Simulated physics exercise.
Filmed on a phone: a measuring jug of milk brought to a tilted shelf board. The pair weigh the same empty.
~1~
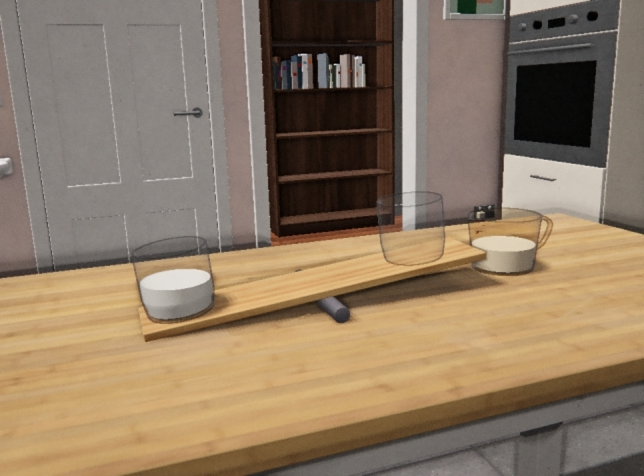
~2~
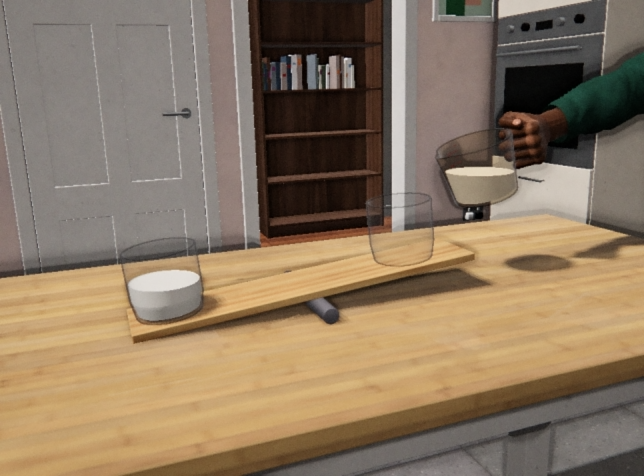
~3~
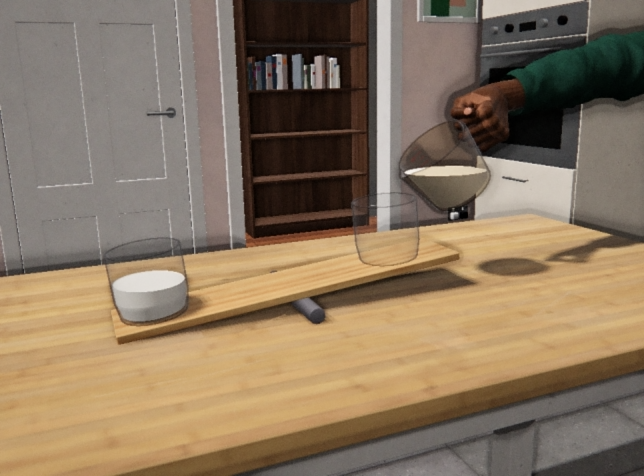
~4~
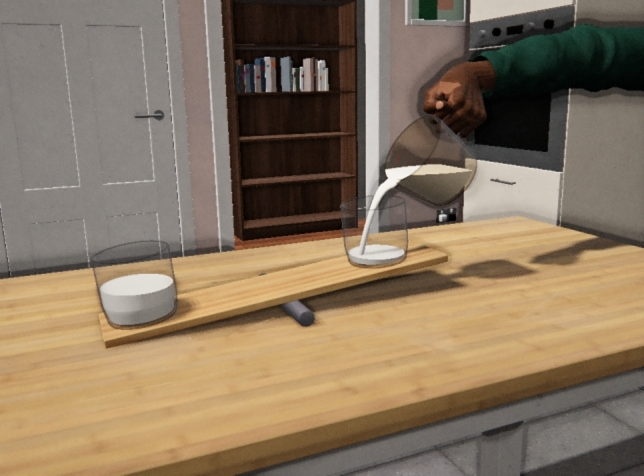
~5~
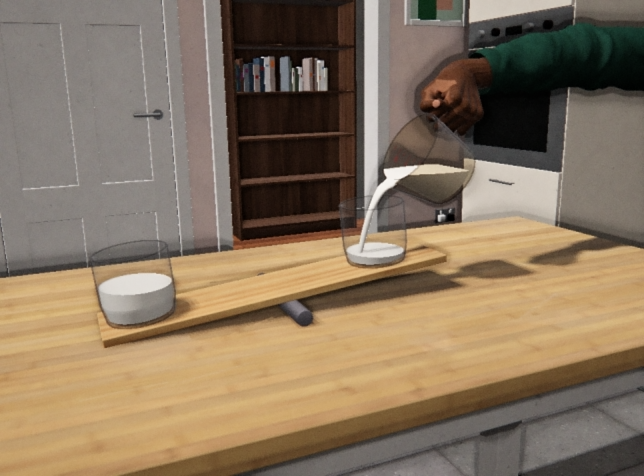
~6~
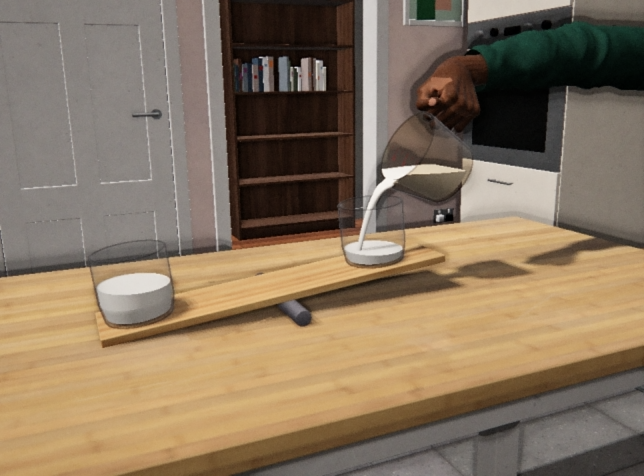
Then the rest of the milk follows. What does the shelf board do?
In the end the shelf board stays as it is.
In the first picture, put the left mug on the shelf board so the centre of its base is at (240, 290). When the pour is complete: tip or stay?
Tips.
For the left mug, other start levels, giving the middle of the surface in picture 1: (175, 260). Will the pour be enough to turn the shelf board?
What follows: It rests unchanged.
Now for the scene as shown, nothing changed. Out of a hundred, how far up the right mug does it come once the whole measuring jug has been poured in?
Level at the end: Close to 50 %.
Next, the right mug is about a third full; the shelf board leans as before.
After that, the right mug is about half full; the shelf board leans as before.
Finally, the right mug is about half full; the shelf board leans as before.
